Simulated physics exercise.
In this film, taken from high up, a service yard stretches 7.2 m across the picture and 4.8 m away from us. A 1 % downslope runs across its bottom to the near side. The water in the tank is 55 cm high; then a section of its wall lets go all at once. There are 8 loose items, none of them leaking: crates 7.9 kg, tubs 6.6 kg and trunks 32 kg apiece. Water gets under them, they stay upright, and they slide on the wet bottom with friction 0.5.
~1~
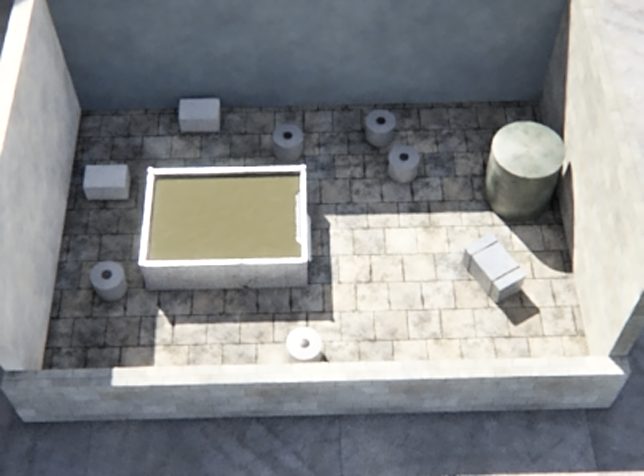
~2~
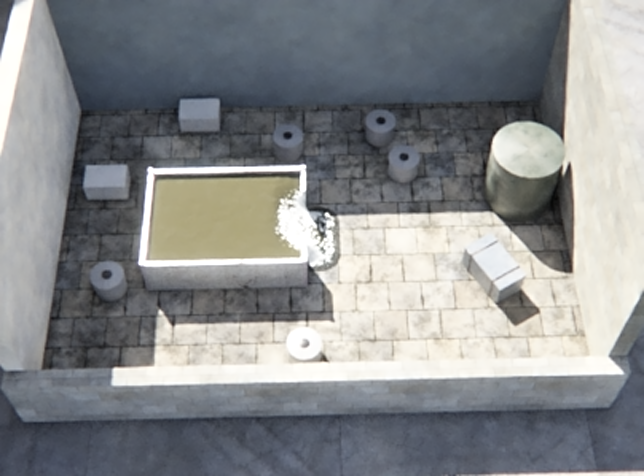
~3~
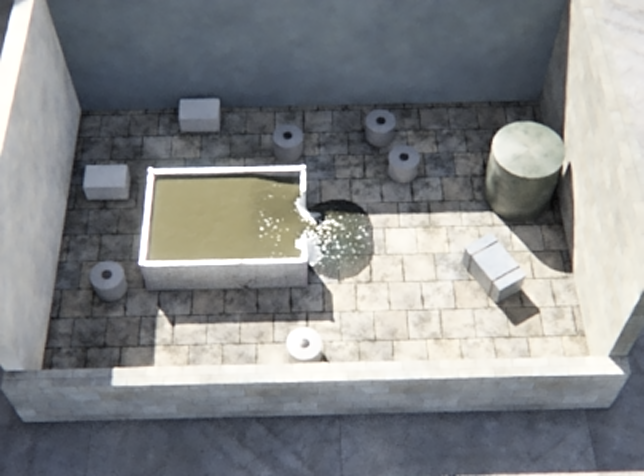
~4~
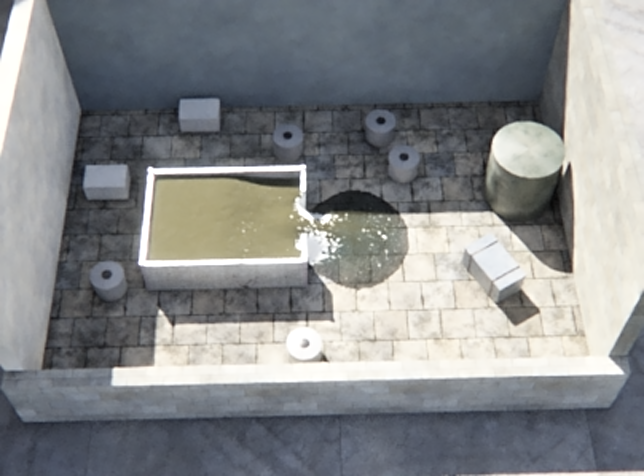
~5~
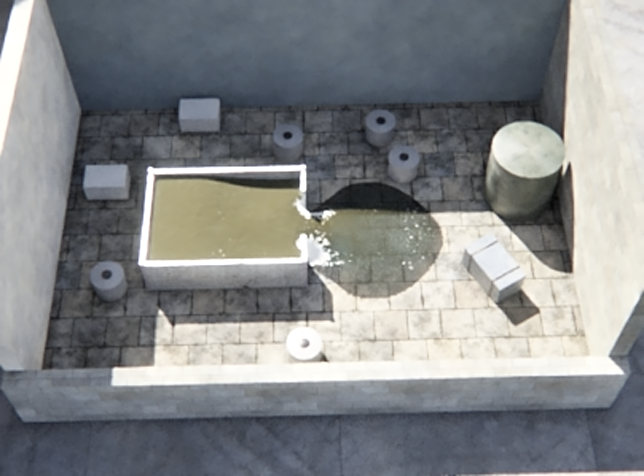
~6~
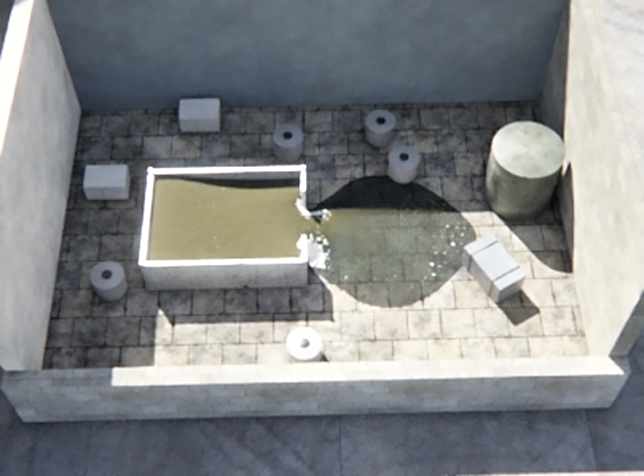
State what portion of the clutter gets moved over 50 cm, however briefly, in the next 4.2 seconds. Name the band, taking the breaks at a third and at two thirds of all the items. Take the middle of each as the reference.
The answer is the lowest band, under a third.
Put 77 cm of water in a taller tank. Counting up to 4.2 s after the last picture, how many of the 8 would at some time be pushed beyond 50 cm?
I count 3 of them in that case.
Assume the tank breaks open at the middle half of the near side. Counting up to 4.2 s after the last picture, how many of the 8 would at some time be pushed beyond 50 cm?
Count: 3.
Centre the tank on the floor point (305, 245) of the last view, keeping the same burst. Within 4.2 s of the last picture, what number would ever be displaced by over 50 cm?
Result: 2.
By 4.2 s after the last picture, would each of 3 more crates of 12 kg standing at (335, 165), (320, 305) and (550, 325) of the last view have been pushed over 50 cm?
In order: Within it, within it, beyond it.
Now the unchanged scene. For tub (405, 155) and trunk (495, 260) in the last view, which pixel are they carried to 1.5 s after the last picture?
Somewhere about (452, 111) and (546, 267).
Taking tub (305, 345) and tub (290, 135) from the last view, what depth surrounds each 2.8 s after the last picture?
Depth approx. 0 cm / 0 cm.
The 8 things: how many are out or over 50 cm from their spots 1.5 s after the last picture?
2 of them.
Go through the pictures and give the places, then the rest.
In the first picture, a crate at (105, 176), on the bottom; a tub at (304, 343) rests on the ground; 3.1 m2 under water; 0 of 8 have shifted.
In the second picture, a crate at (105, 176), on the bottom; a tub at (304, 343) rests on the ground; 3.5 m2 under water; 0 of 8 have shifted.
In the third picture, a crate at (105, 176), on the bottom; a tub at (304, 343) rests on the ground; water covers 4.1 m2; 0 of 8 have shifted.
In the fourth picture, a crate at (105, 176) rests on the ground; a tub at (304, 343), on the bottom; 4.9 m2 under water; 0 of 8 have shifted.
In the fifth picture, a crate at (105, 176), on the bottom; a tub at (304, 343), on the bottom; water covers 5.8 m2; 0 of 8 have shifted.
In the sixth picture, a crate at (105, 176), on the bottom; a tub at (304, 343), on the bottom; 6.9 m2 under water; 0 of 8 have shifted.
Then, 0.4 s after the last picture 0 of 8 are over 50 cm from their spots; 0 afloat.
Then, 1.5 s after the last picture 2 of 8 are over 50 cm from their spots; 0 afloat.
Then, 2.8 s after the last picture 2 of 8 are over 50 cm from their spots; 2 afloat.
Then, 4.2 s after the last picture 2 of 8 are over 50 cm from their spots, and 2 have been at some point; 2 afloat.
